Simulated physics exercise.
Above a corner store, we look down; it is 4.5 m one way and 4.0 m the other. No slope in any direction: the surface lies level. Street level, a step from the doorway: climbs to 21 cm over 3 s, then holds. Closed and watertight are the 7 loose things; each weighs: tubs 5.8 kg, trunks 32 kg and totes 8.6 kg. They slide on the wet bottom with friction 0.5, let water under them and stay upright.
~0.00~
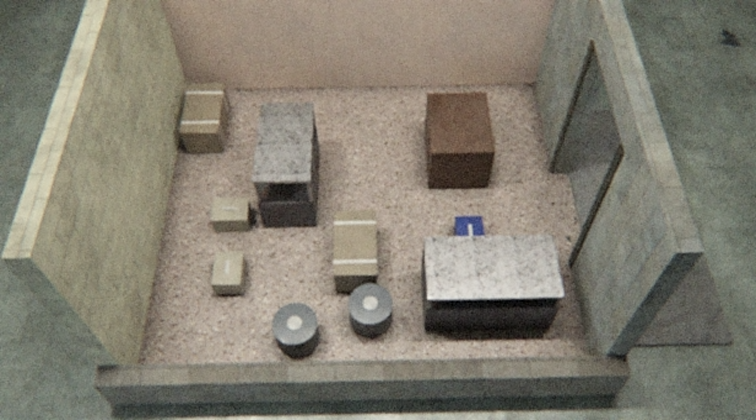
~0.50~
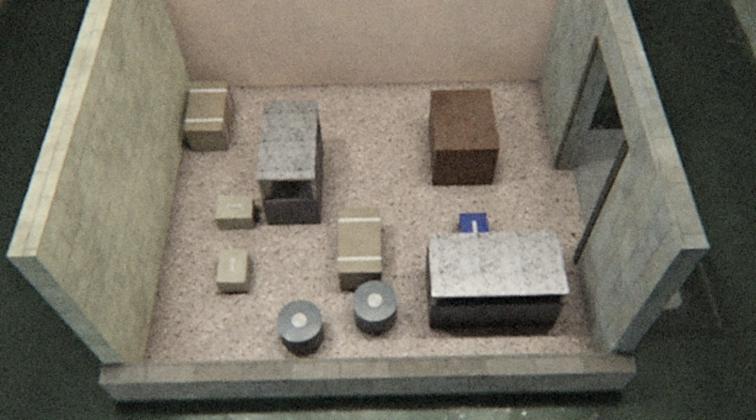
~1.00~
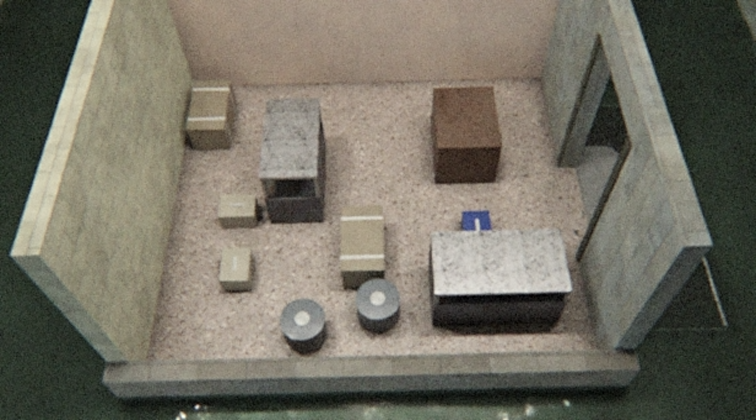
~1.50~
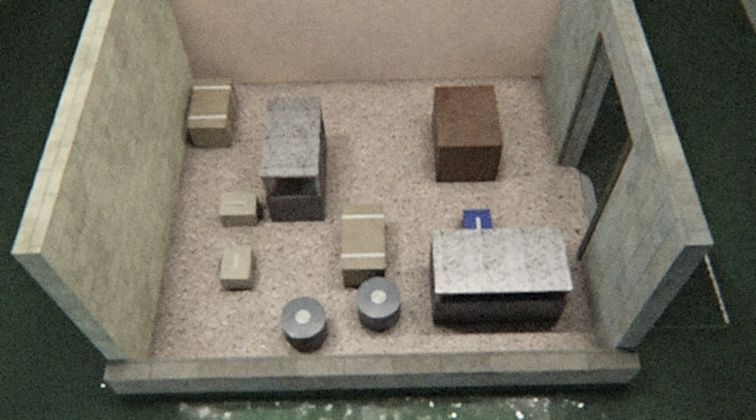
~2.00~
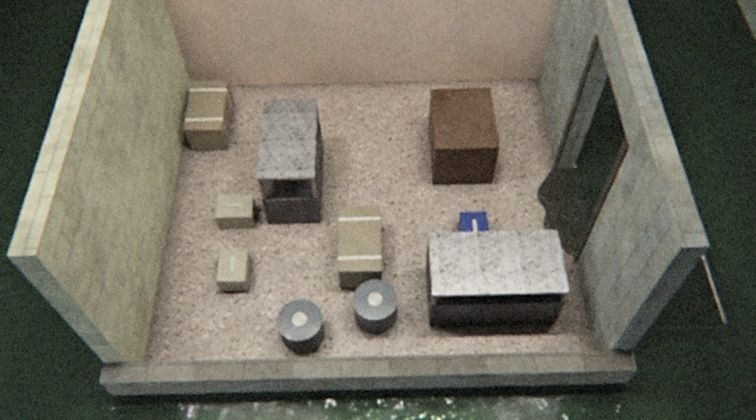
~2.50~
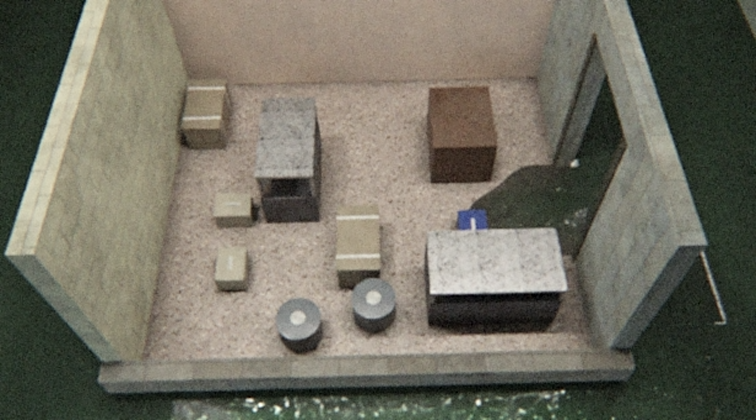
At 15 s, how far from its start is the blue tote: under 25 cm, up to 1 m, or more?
It's going to be taken off.
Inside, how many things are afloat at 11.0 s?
6 of them.
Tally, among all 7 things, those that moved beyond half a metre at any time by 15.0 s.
I count 7 of them.
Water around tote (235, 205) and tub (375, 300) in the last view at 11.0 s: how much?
Close to 8 and 5 centimetres.
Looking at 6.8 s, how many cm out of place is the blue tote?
Close to 200 cm.
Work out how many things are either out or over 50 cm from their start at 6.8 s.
Count: 2.
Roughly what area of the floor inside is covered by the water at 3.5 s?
Some 3.0 m2.
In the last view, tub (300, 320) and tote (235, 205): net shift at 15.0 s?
Net displacement, in order: 200 cm; 60 cm.
After 3.5 s the blue tote is near (449, 227), 0.3 m from its start, aground; 0 afloat.
After 6.8 s the blue tote is near (332, 164), 1.8 m from its start, afloat; 1 afloat.
After 11.0 s the blue tote is near (260, 95), 3.2 m from its start, afloat; 6 afloat.
After 15.0 s the blue tote is near (350, 73), 2.6 m from its start, afloat; 7 afloat.
